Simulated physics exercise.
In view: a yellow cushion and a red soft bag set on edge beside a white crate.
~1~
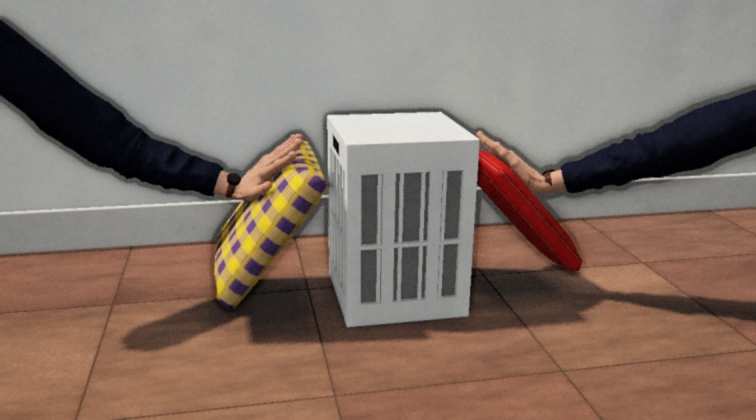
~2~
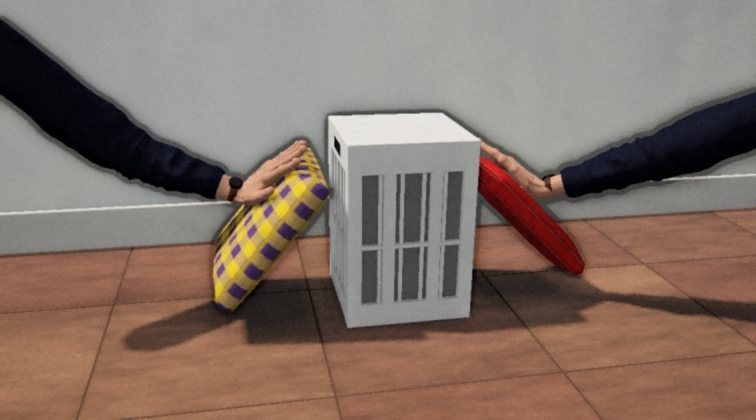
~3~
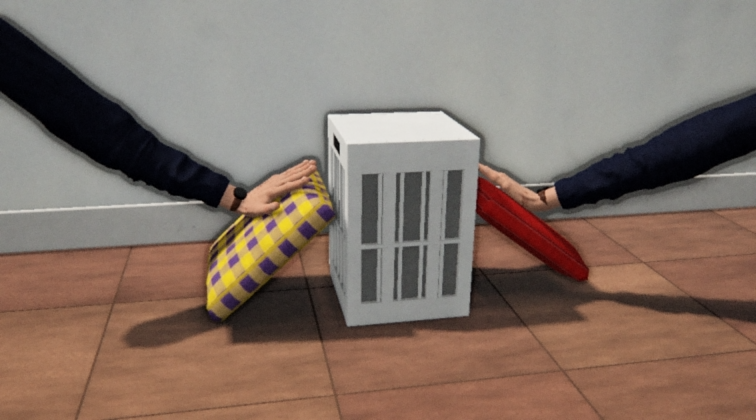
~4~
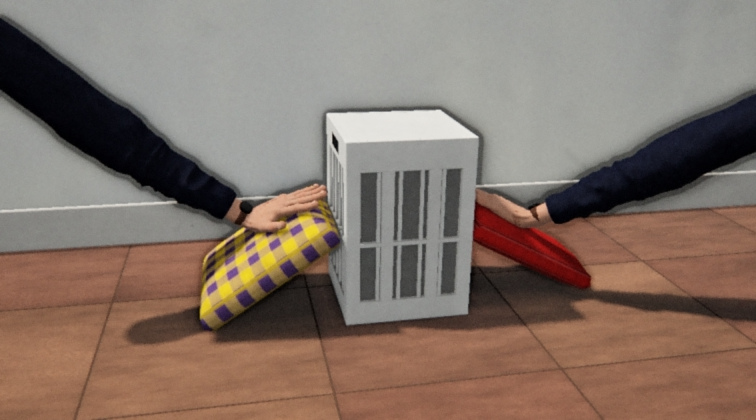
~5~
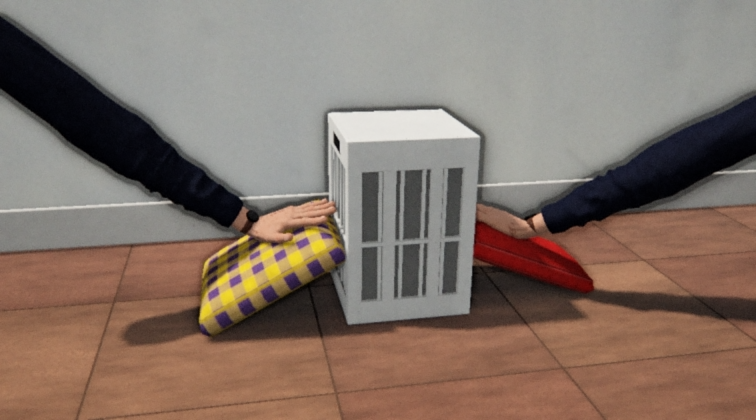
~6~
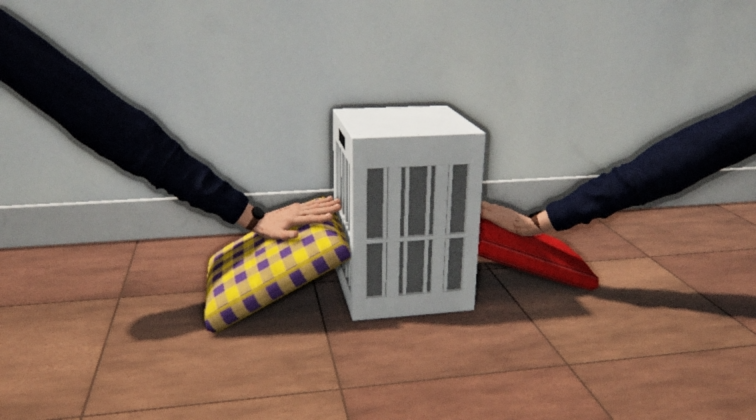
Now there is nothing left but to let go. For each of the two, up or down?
At the end, my guess is the yellow cushion will come down; my guess is the red soft bag will come down.
Then, 0.26 s on from there, cushion flat on the floor near (269, 282); soft bag flat on the floor near (522, 264).
In the end, cushion flat on the floor near (268, 281); soft bag flat on the floor near (522, 265). The yellow cushion slumps to the floor and the red soft bag slides down flat.
